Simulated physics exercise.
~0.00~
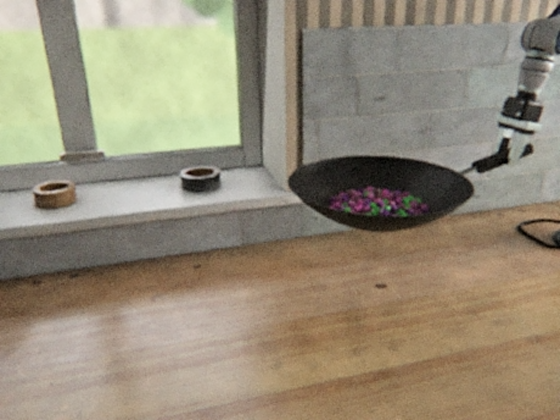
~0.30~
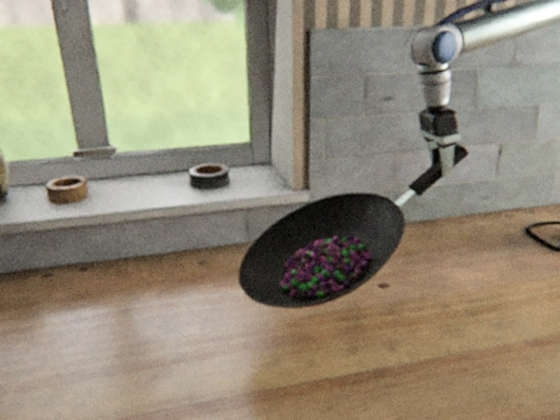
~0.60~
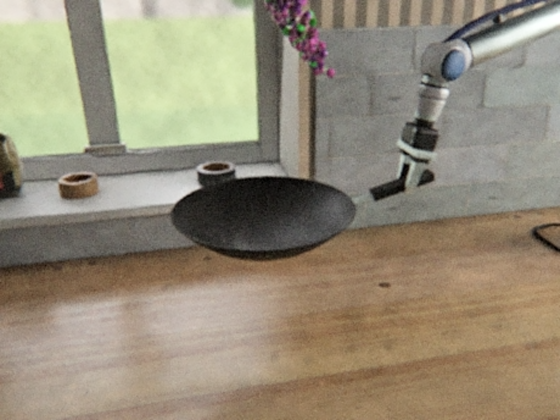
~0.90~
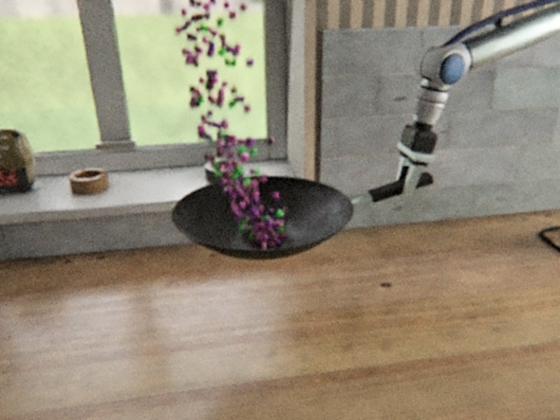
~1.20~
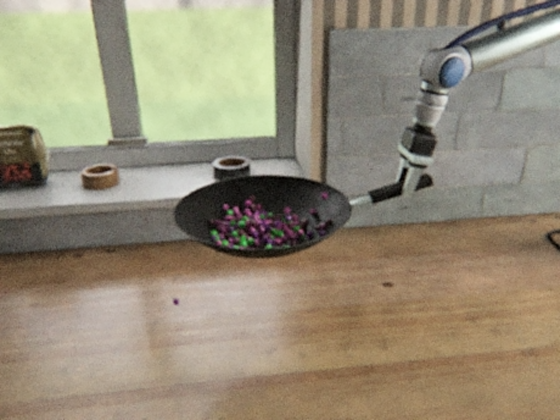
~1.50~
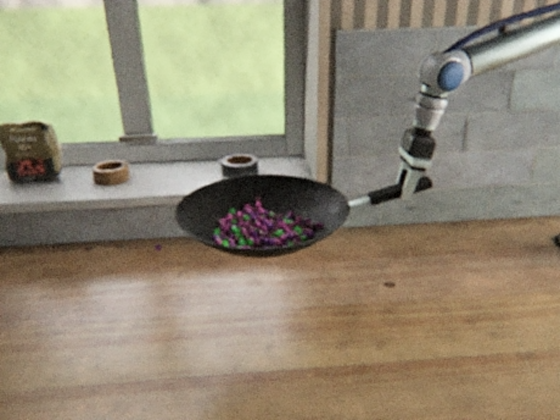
By a kitchen window, a robot arm dips and flips a black wok, tossing purple and green sweets high and catching nearly all.
